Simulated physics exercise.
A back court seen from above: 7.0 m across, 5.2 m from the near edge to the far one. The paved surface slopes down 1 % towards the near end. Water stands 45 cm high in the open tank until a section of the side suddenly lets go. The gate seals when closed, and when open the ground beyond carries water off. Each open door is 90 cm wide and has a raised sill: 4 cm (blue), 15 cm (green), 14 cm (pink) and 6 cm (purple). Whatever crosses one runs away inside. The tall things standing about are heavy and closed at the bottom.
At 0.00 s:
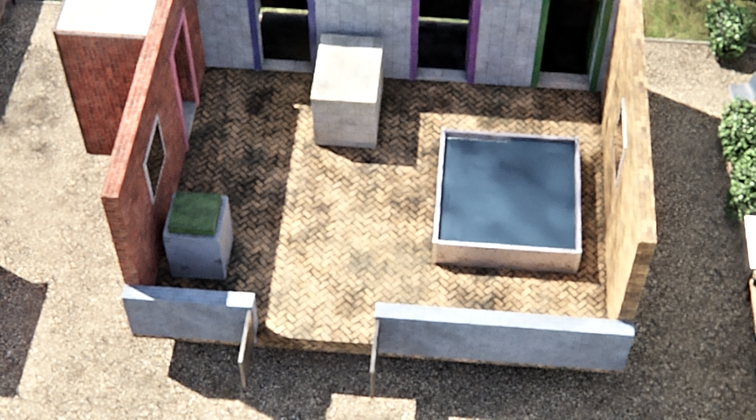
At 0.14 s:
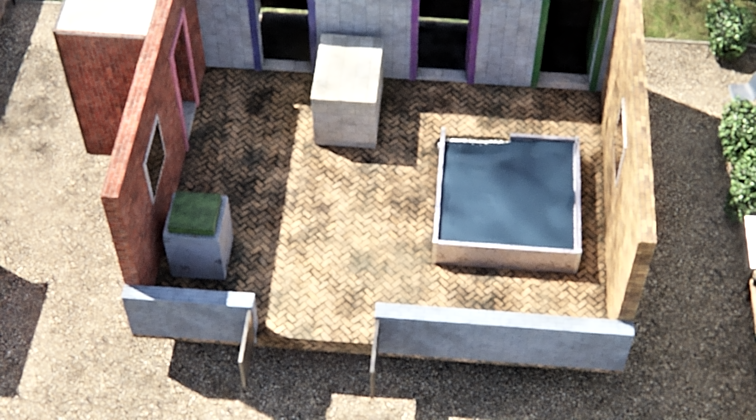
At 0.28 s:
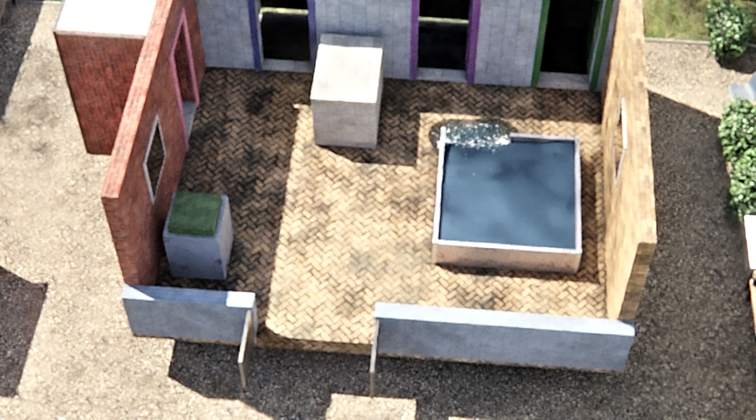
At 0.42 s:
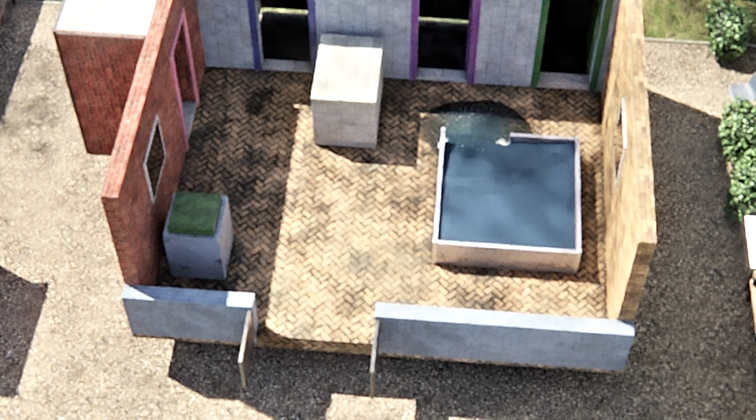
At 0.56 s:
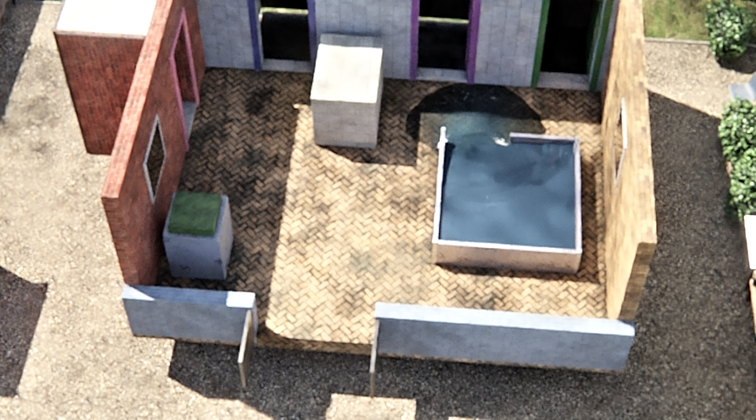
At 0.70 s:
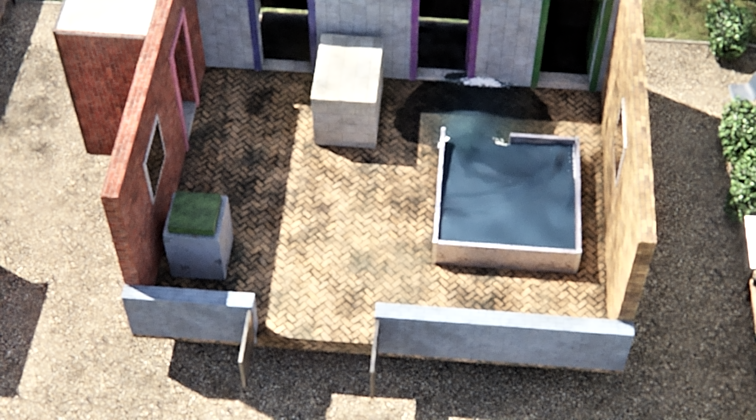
Water pouring over the far side of an open square tank and spreading across brick paving towards the doorways behind.
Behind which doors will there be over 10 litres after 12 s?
Within that time: At the blue door it does not reach the limit; at the green door it stays under the limit; at the pink door it does not reach the limit; at the purple door it goes over the limit.
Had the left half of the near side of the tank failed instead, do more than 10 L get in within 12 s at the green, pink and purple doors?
Against that limit: Green below, pink below, purple not over.
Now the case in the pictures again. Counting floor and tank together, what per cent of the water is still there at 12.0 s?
About 74 per cent.
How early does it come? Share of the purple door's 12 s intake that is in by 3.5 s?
Some 55 per cent by then.
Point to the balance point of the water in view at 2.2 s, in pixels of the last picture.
Around (492, 177).
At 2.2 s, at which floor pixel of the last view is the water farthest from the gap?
Around (287, 72).
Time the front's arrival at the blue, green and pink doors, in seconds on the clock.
Blue 2.2 s, green 1.1 s, pink 3.6 s.
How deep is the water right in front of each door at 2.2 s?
In cm: Blue 3, green 9, pink 0, purple 23.
After 1.4 s water covers 15 % of the floor and is deepest (26 cm) near (480, 84); blue door not reached, green door 9 cm at the sill, 0 L in, pink door not reached, purple door 19 cm at the sill, 38 L in.
After 2.2 s water covers 20 % of the floor and is deepest (27 cm) near (480, 92); blue door 3 cm at the sill, 0 L in, green door 9 cm at the sill, 0 L in, pink door not reached, purple door 23 cm at the sill, 120 L in.
After 3.5 s water covers 30 % of the floor and is deepest (20 cm) near (593, 99); blue door 4 cm at the sill, 0 L in, green door 12 cm at the sill, 0 L in, pink door not reached, purple door 19 cm at the sill, 240 L in.
After 7.0 s water covers 65 % of the floor and is deepest (14 cm) near (599, 347); blue door 3 cm at the sill, 2 L in, green door 7 cm at the sill, 1 L in, pink door 3 cm at the sill, 0 L in, purple door 13 cm at the sill, 386 L in.
After 12.0 s water covers 85 % of the floor and is deepest (11 cm) near (587, 346); blue door 1 cm at the sill, 2 L in, green door 6 cm at the sill, 1 L in, pink door 2 cm at the sill, 0 L in, purple door 8 cm at the sill, 438 L in.
